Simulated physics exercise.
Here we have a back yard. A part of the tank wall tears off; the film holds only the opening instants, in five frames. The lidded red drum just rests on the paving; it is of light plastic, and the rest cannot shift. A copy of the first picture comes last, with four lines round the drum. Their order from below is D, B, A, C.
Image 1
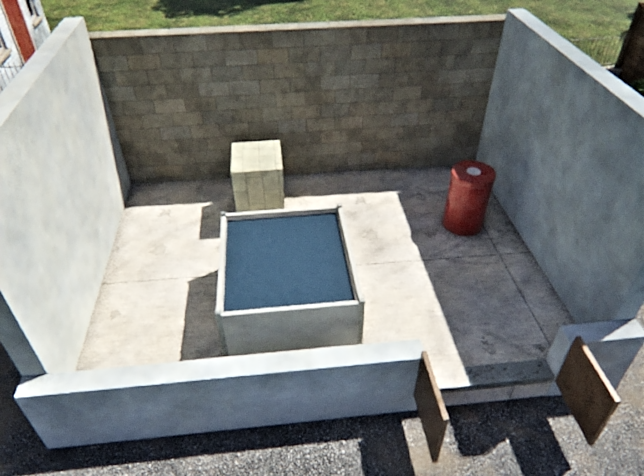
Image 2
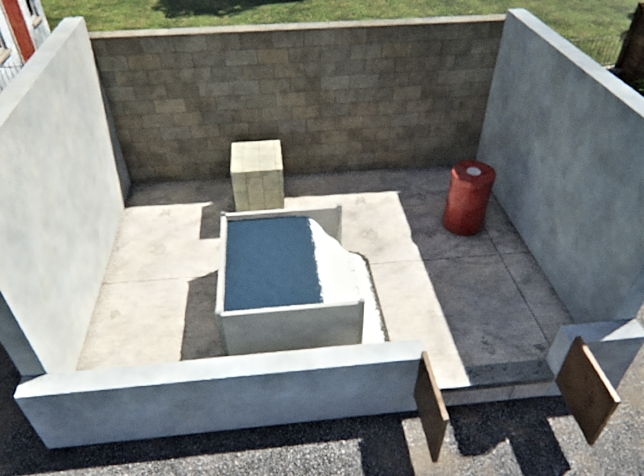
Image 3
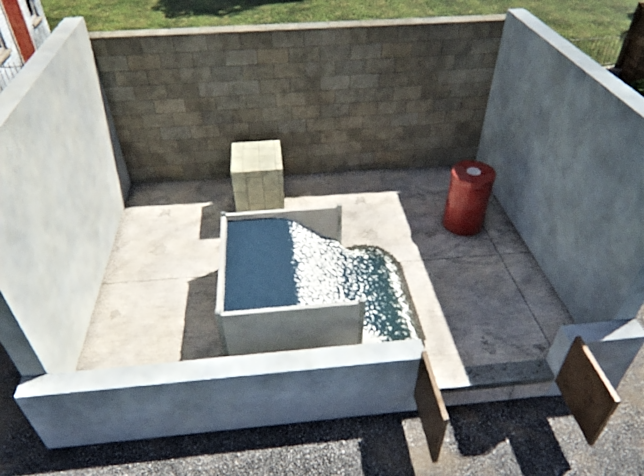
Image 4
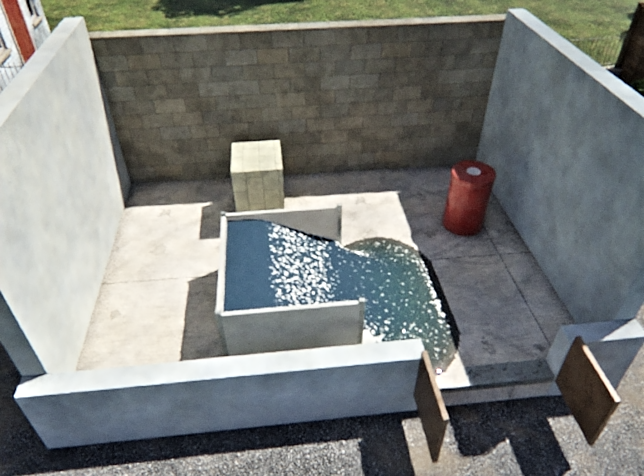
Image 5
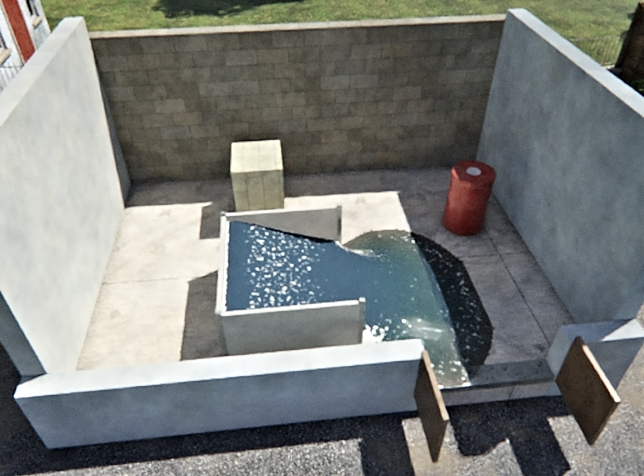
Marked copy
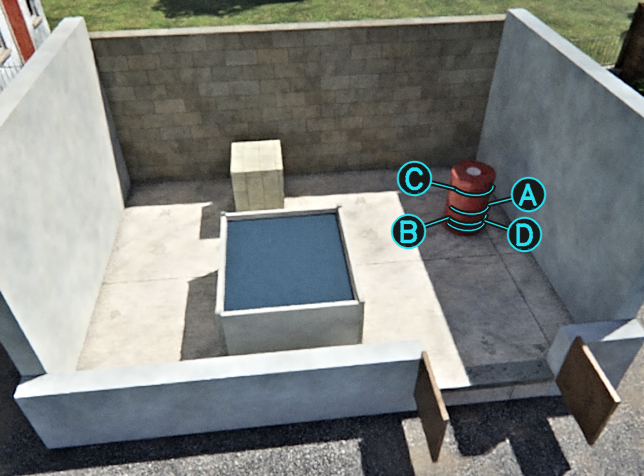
Blue water pouring from the open right side of a square tank and spreading across a walled concrete yard toward a red drum.
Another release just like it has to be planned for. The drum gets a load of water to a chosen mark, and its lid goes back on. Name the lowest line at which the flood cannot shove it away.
I would pick level A.
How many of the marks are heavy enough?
Two of the four.
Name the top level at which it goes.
B.
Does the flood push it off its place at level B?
Yes, it does.
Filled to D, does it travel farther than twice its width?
Yes, clearly.
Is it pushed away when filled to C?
No, not at all.
On the marked copy, A at (474, 214); B at (471, 224); C at (478, 195); D at (470, 230); from the bottom up D, B, A, C.
With A, it does not move.
With B, it is pushed about its own width away.
With C, it does not move.
With D, it is pushed about 4 times its own width away.
